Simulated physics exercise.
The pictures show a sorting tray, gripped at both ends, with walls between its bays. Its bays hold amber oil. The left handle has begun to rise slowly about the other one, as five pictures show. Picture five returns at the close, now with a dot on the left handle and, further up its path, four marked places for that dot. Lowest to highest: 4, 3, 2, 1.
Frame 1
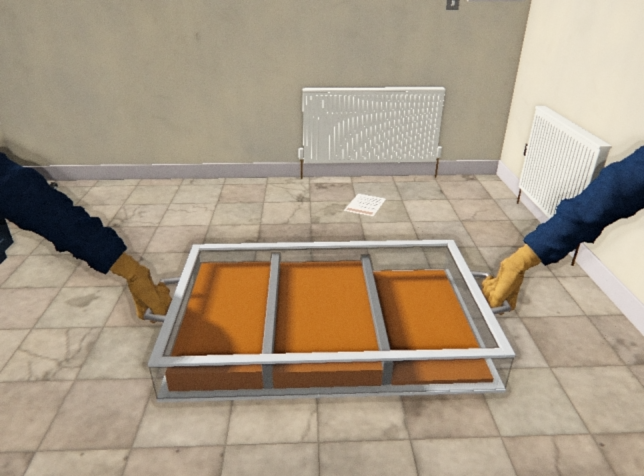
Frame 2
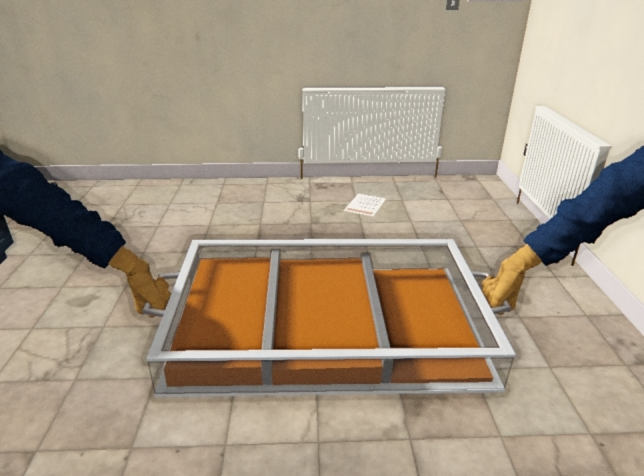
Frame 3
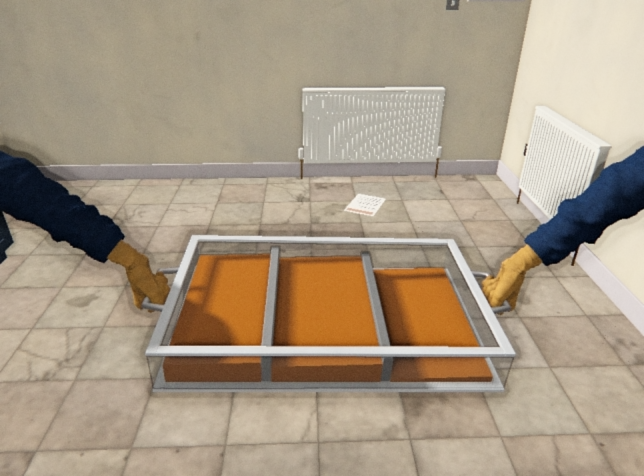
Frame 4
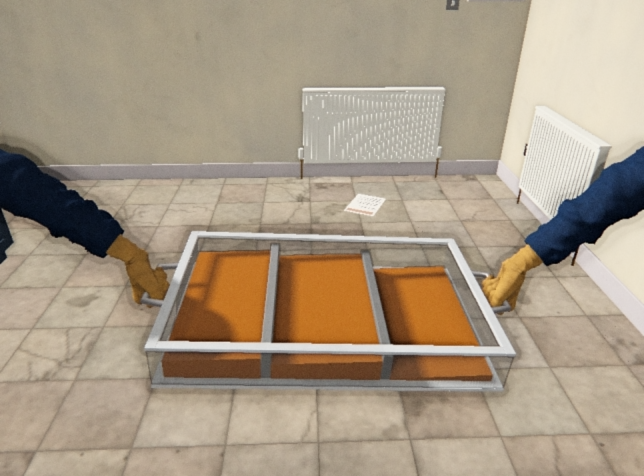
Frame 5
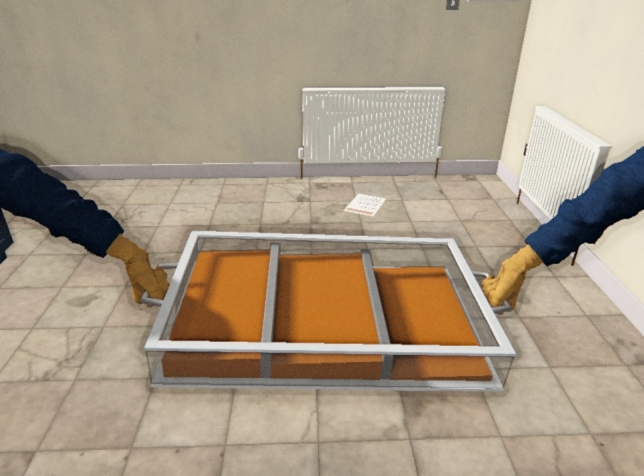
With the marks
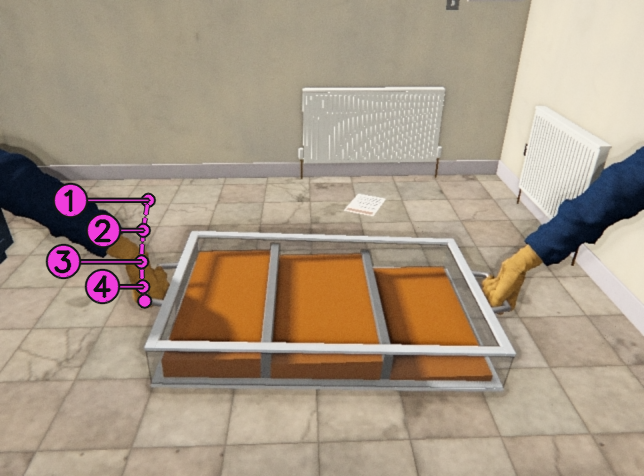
Two gloved hands gripped a clear, metal-framed tray with amber stuff in its three sections, and the left hand raised its end very slightly, leaving the tray tilted a little down to the right.
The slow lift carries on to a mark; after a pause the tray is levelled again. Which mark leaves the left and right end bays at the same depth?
Choose 1.
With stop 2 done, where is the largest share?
That is the left bay.
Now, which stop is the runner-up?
2.
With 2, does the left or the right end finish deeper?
The left one.
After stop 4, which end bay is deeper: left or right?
The left end bay.
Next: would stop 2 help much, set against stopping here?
Yes, by a good deal.
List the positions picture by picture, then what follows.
In the first picture, the tray is level; deepest in the left bay, at (229, 309), shallowest in the right; left handle at (155, 299).
In the second picture, tipped about 1° down to the right; no wall is crossed; left handle at (154, 293).
In the third picture, tipped about 2° down to the right; no wall is crossed; left handle at (153, 288).
In the fourth picture, tipped about 3° down to the right; no wall is crossed; left handle at (152, 283).
In the fifth picture, tipped about 3° down to the right; deepest in the left bay, at (228, 297), shallowest in the right; left handle at (152, 283).
On the marked copy, 1 at (148, 200); 2 at (143, 230); 3 at (141, 261); 4 at (142, 286).
With 1, the two end bays stand about equally deep; nothing spills.
With 2, the left end bay stands much deeper than the other; nothing spills.
With 3, the left end bay stands much deeper than the other; nothing spills.
With 4, the left end bay stands much deeper than the other; nothing spills.
